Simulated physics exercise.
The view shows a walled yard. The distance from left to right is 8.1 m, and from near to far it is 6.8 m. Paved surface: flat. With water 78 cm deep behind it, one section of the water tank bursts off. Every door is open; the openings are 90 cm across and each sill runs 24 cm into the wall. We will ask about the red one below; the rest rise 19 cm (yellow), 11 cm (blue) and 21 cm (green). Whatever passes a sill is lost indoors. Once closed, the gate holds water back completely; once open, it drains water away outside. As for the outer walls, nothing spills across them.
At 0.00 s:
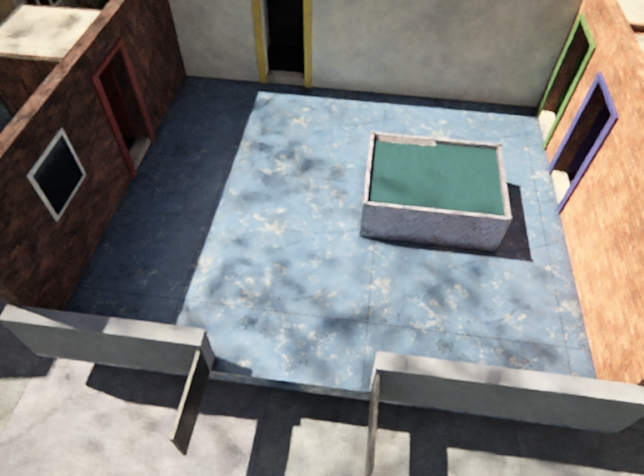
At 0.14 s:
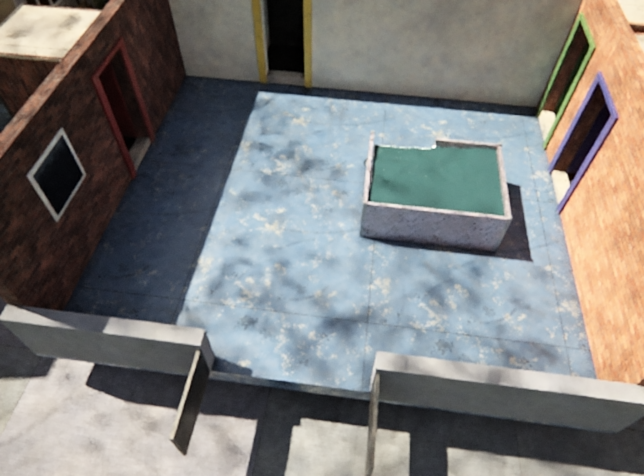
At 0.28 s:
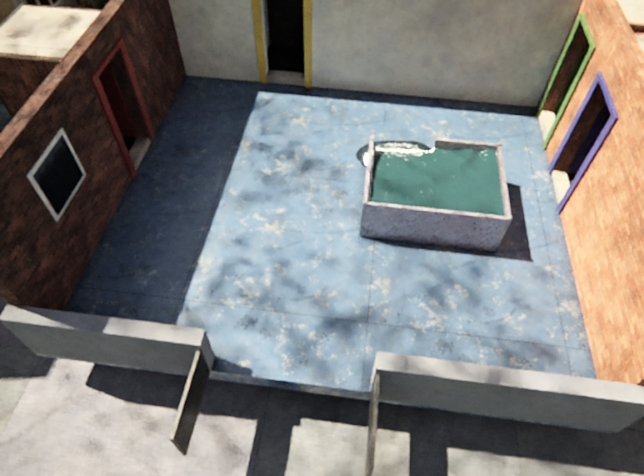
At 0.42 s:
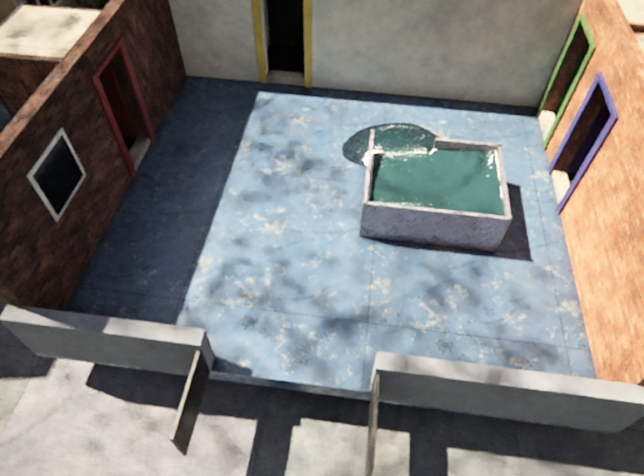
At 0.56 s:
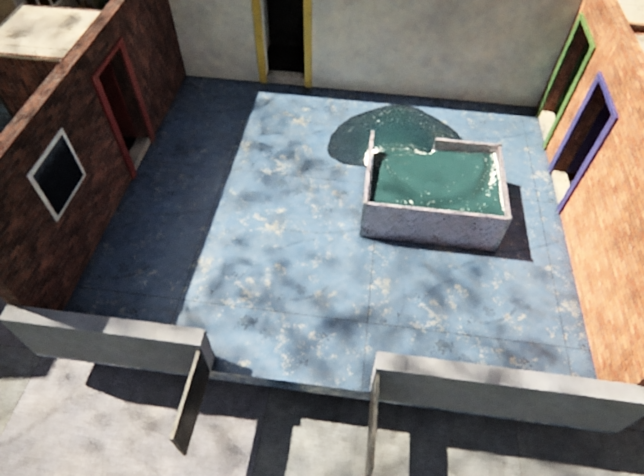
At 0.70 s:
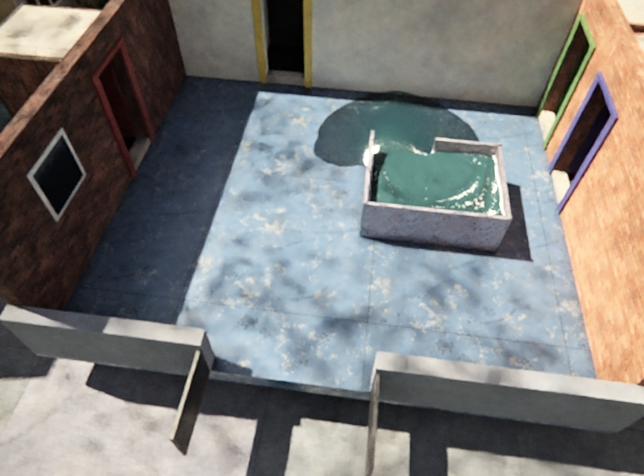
A water tank in a walled yard breaks at the back and water spreads across the floor.
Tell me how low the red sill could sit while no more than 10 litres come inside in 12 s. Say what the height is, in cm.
At least 6.5 cm or so.
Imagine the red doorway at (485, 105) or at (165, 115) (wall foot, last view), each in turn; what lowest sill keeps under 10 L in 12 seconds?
First place around 12.5 cm, second around 16 cm.
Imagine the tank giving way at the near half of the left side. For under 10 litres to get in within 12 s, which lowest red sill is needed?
Then something near 18 cm.
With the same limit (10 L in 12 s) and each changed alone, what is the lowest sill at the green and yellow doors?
You'd want about 21 centimetres at green and about 12.5 centimetres at yellow.
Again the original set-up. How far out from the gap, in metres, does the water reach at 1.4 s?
Around 3.4 m from the gap.
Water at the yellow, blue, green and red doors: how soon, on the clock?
Yellow = 1.4 s, blue = 2.8 s, green = 2.0 s, red = 3.2 s.
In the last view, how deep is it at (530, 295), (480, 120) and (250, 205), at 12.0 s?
Around 3 cm, 4 cm and 2 cm.
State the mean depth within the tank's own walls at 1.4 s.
Some 50 cm.
After 1.4 s water covers 15 % of the floor, deepest (40 cm) near (393, 97); it has not reached the red door.
After 3.0 s water covers 30 % of the floor, deepest (32 cm) near (193, 79); it has not reached the red door.
After 12.0 s water covers 95 % of the floor, deepest (8 cm) near (325, 358); 5 cm at the red door, 0 litres in over its 15 cm sill.
At the red door as built, the water arrived by 3.3 s and peaked near 10 cm at 4.8 s.
With a sill of 5 cm, 22 litres would have come in within the 12 s; with 7 cm, 7 litres. So under 10 litres takes about 6.5 cm.
